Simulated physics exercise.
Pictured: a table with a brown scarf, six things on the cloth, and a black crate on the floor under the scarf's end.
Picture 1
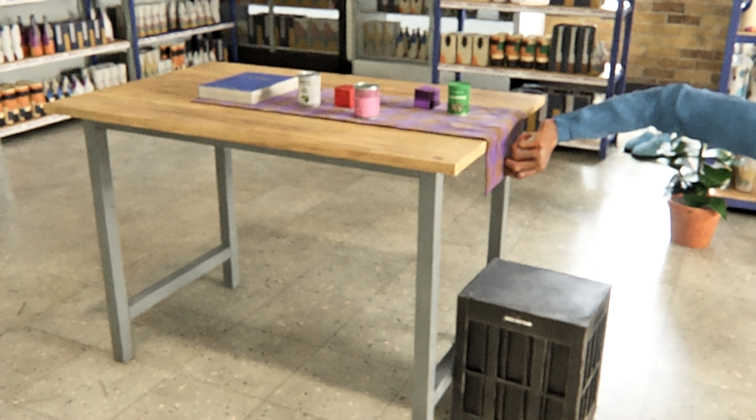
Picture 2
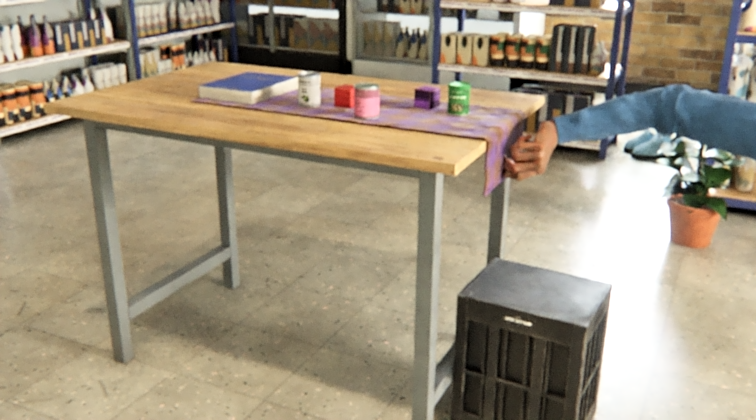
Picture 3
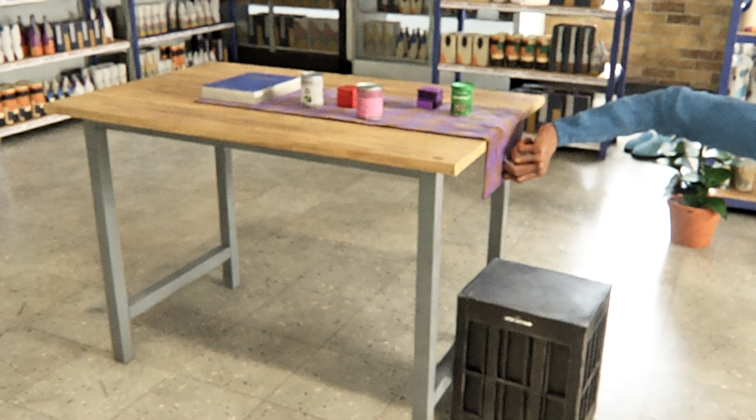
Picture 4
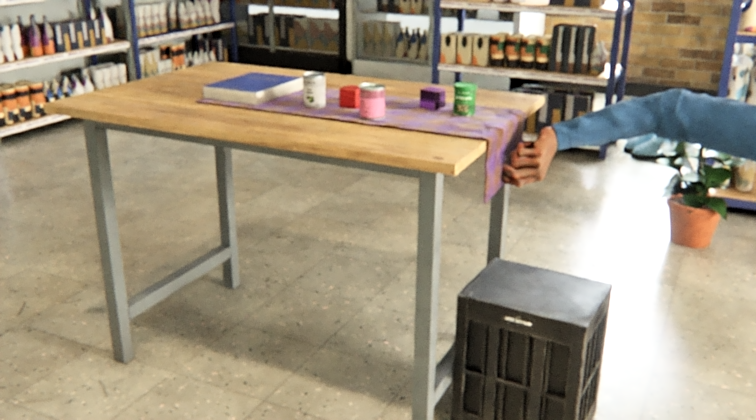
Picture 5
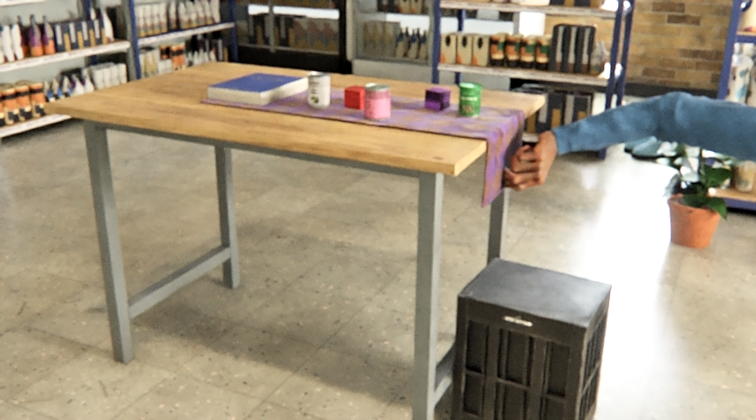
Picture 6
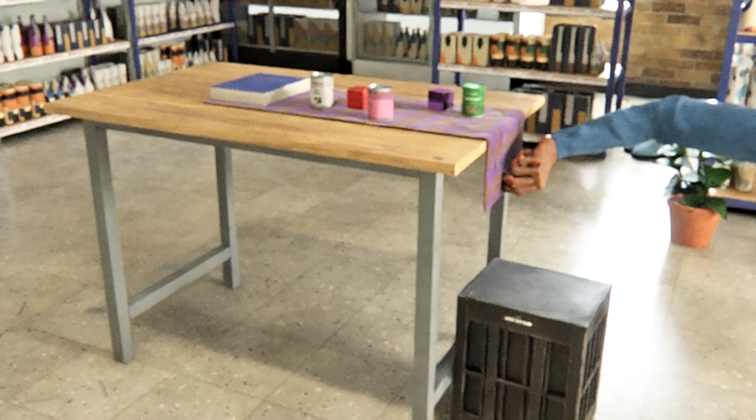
In a shop, a hand at the right gripped the hanging end of a purple patterned cloth on a wooden table and slowly drew it down, sliding the cans, cubes and blue book slightly right.
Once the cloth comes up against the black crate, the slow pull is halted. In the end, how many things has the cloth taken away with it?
Off the edge: Two.
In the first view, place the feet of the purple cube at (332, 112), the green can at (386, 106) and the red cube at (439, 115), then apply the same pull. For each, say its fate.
Record - purple cube retained; green can retained; red cube lost.
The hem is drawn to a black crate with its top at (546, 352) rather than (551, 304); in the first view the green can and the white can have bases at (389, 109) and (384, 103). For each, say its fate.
In the end the green can is no longer on top and the white can is no longer on top.
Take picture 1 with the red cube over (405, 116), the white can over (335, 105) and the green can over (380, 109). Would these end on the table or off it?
Result - red cube: Down; white can: Still up; green can: Still up.
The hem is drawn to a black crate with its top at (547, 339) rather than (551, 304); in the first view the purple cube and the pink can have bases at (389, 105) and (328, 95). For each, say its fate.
The purple cube is lost, the pink can stays put.
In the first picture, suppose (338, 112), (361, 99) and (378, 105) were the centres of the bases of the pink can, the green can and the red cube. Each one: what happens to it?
Pink can kept, green can kept, red cube kept.
Soon after, hem near (501, 243); green can gone.
After that, hem on the crate; green can and purple cube gone.
In the end, hem on the crate; green can and purple cube gone. Over the edge go two.
